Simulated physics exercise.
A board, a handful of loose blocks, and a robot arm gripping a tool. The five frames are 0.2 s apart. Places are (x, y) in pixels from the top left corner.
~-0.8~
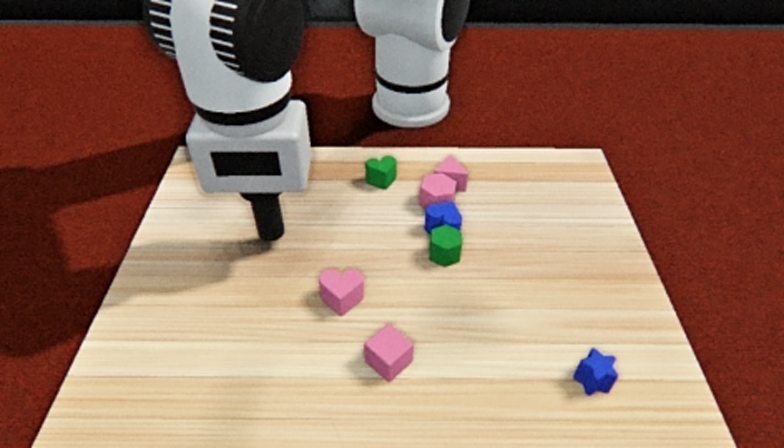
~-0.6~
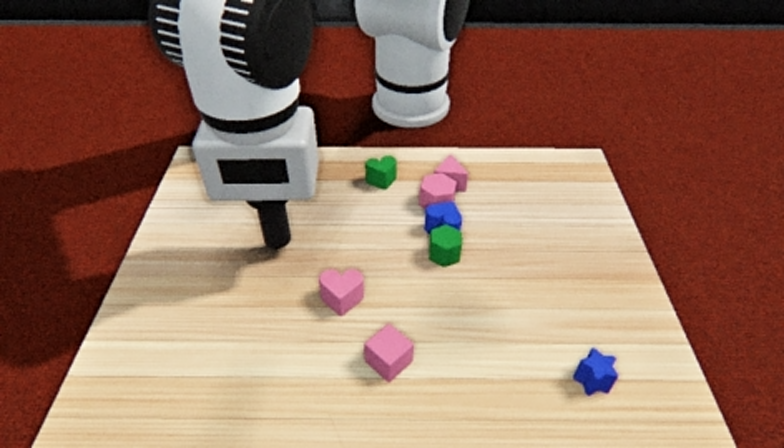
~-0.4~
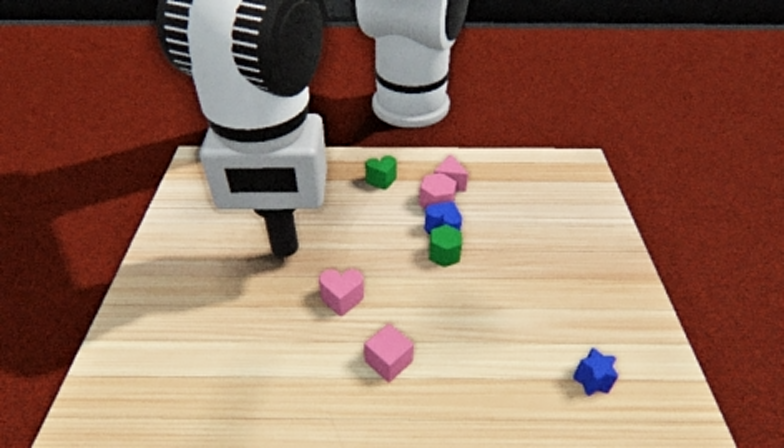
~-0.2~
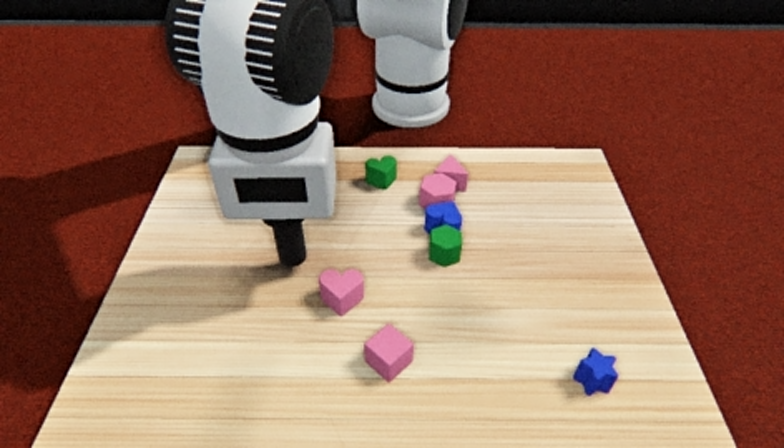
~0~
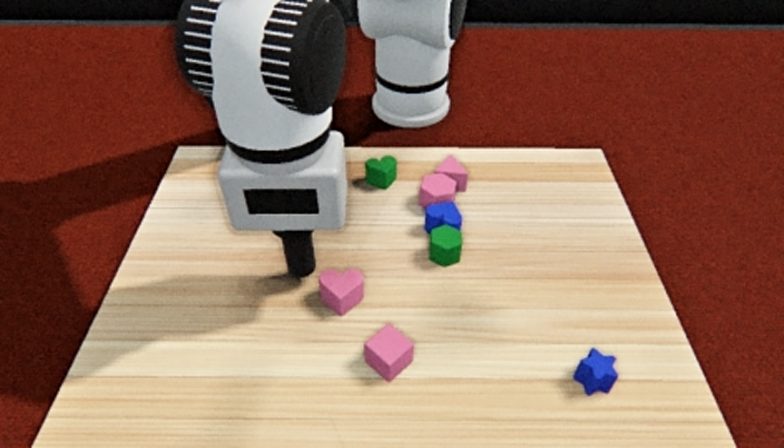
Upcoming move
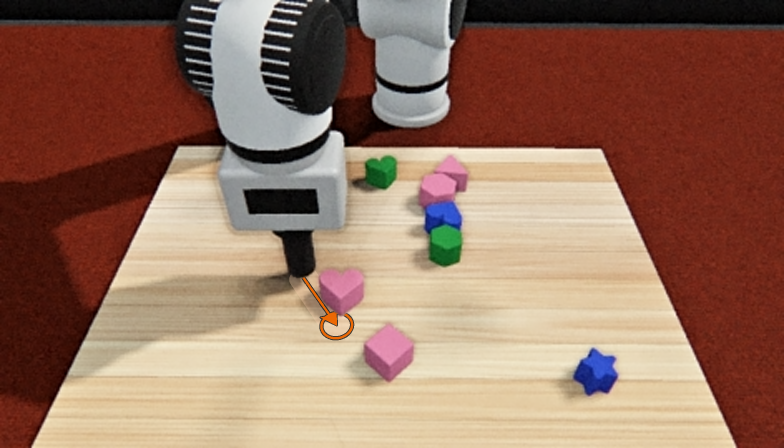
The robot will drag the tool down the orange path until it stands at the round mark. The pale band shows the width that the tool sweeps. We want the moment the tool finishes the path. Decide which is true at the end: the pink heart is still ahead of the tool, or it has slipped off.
Prediction: Slipped aside.
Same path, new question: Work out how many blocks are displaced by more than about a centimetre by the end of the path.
A single block is moved.
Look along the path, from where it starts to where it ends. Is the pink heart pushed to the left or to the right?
Side: Left.
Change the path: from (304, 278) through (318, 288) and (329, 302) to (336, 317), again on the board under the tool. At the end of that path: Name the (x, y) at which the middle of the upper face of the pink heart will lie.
I predict (371, 296).
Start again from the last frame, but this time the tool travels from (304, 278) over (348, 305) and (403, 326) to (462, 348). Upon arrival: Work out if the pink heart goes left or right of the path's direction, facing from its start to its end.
Side: Left.
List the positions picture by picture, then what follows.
The first frame shows tip of the tool at (272, 234), middles of tops, pink heart at (341, 280), pink square block at (389, 343).
The second frame shows tool at (278, 241), nothing pushed.
The third frame shows tool at (285, 249), nothing pushed.
The fourth frame shows tool at (293, 258), nothing pushed.
The fifth frame shows tool at (302, 269), pink heart at (341, 280), pink square block at (389, 343).
The line goes in a line from (304, 278) to (337, 325).
On the path given first. Halfway along, tool at (318, 292); pink heart at (355, 287), turned 25° anticlockwise.
At the end, tool at (336, 316); pink heart at (369, 294), turned 80° anticlockwise; pink square block unmoved.
